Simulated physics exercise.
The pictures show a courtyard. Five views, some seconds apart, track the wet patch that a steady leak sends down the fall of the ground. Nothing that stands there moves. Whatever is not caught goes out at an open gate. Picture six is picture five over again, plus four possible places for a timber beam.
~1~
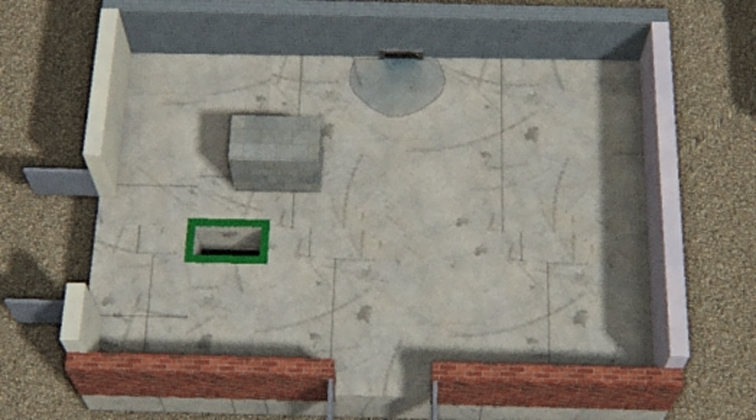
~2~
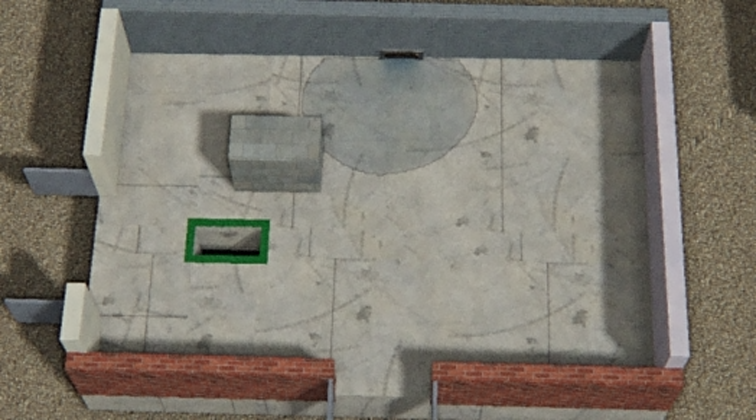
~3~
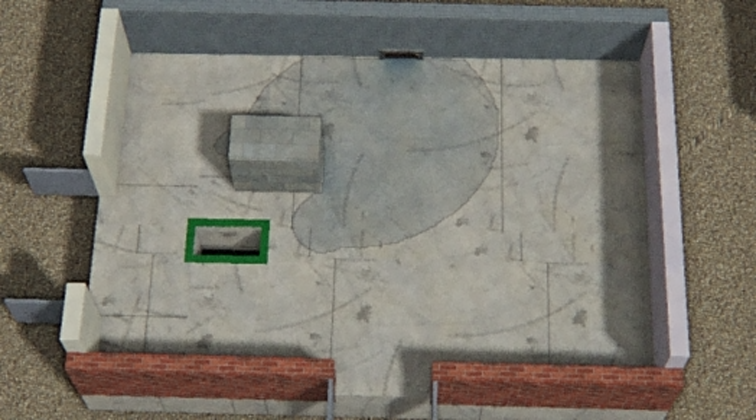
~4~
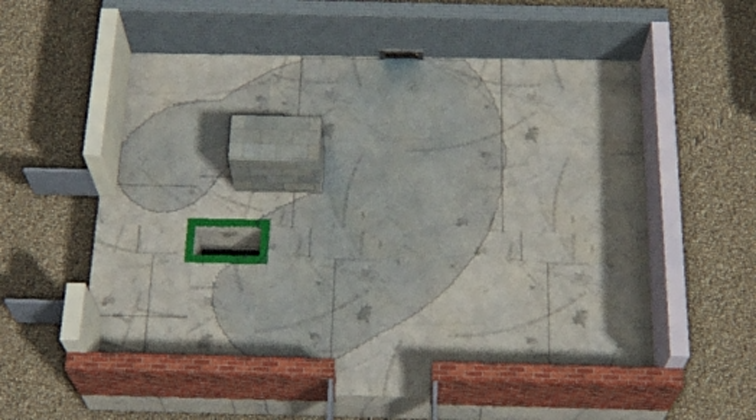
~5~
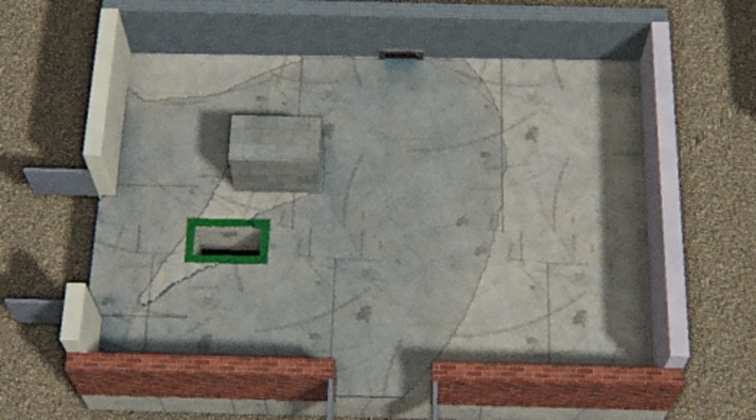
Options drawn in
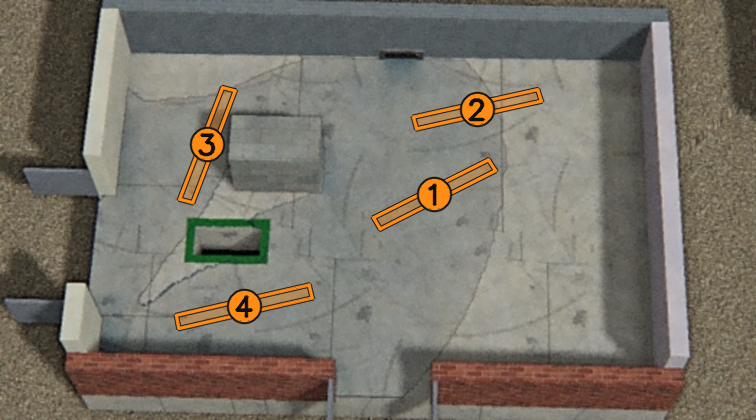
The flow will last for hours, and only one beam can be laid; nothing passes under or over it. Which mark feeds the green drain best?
It is 3.
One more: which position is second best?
1.
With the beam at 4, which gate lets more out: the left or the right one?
More leaves on the left.
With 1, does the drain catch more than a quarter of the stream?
No.
On the marked copy, 1 from (376, 223) to (492, 165); 2 from (415, 122) to (539, 95); 3 from (186, 200) to (228, 89); 4 from (177, 321) to (310, 291).
For position 1, about 17 % of the stream runs into the green drain, about 83 % out by the gates.
For position 2, about 8 % of the stream runs into the green drain, about 92 % out by the gates.
For position 3, about 22 % of the stream runs into the green drain, about 78 % out by the gates.
For position 4, about 6 % of the stream runs into the green drain, about 94 % out by the gates.
